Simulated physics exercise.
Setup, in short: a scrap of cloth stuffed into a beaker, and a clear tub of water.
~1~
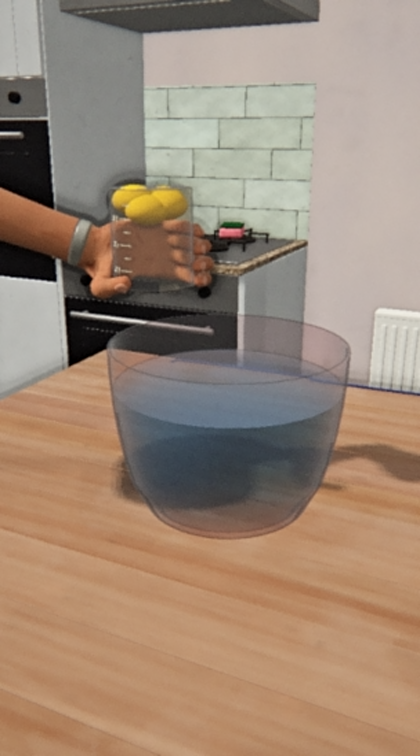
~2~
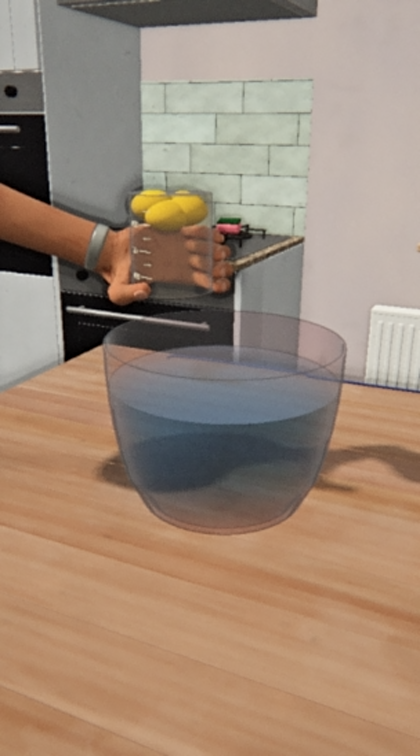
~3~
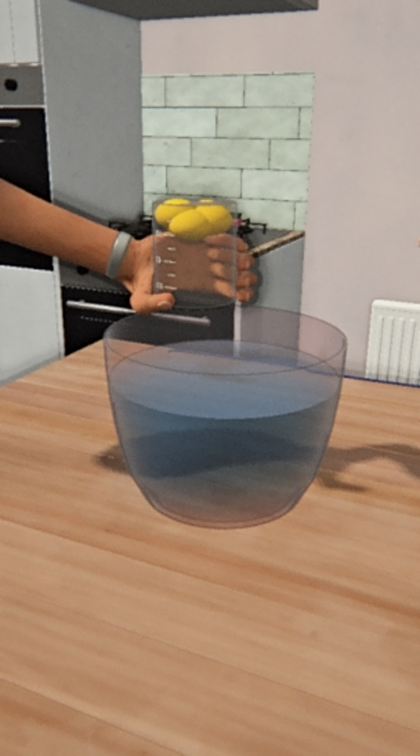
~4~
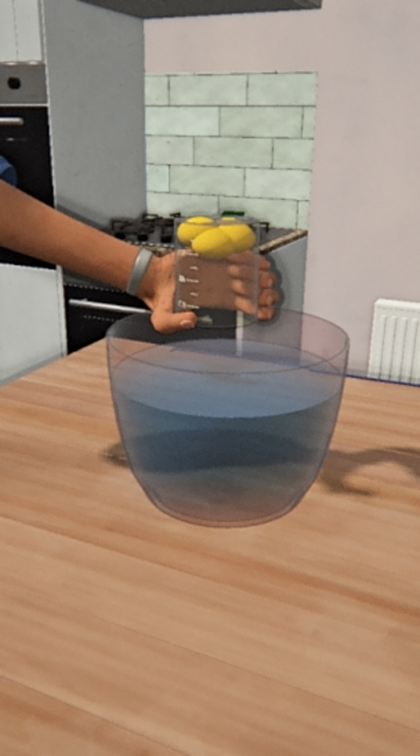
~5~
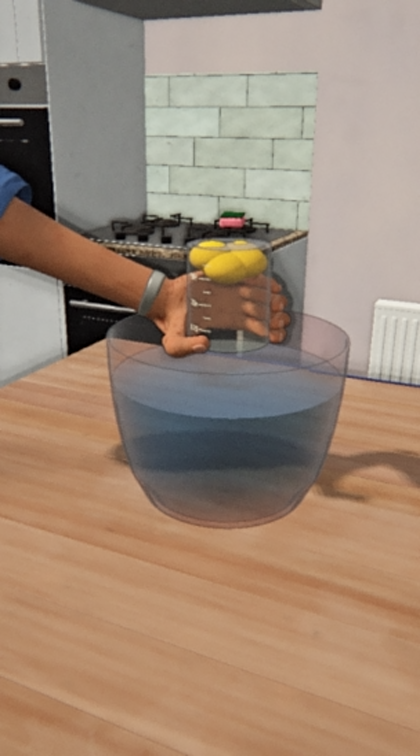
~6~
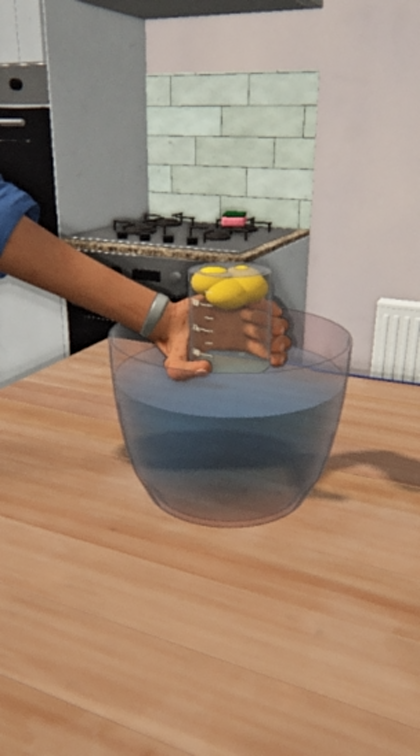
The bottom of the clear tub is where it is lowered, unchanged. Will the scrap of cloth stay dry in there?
Yes.
A moment on, the beaker enters the water.
Further on, air is trapped inside and holds the level down.
When it is over, the beaker is under, still full of air, and the scrap of cloth is dry.
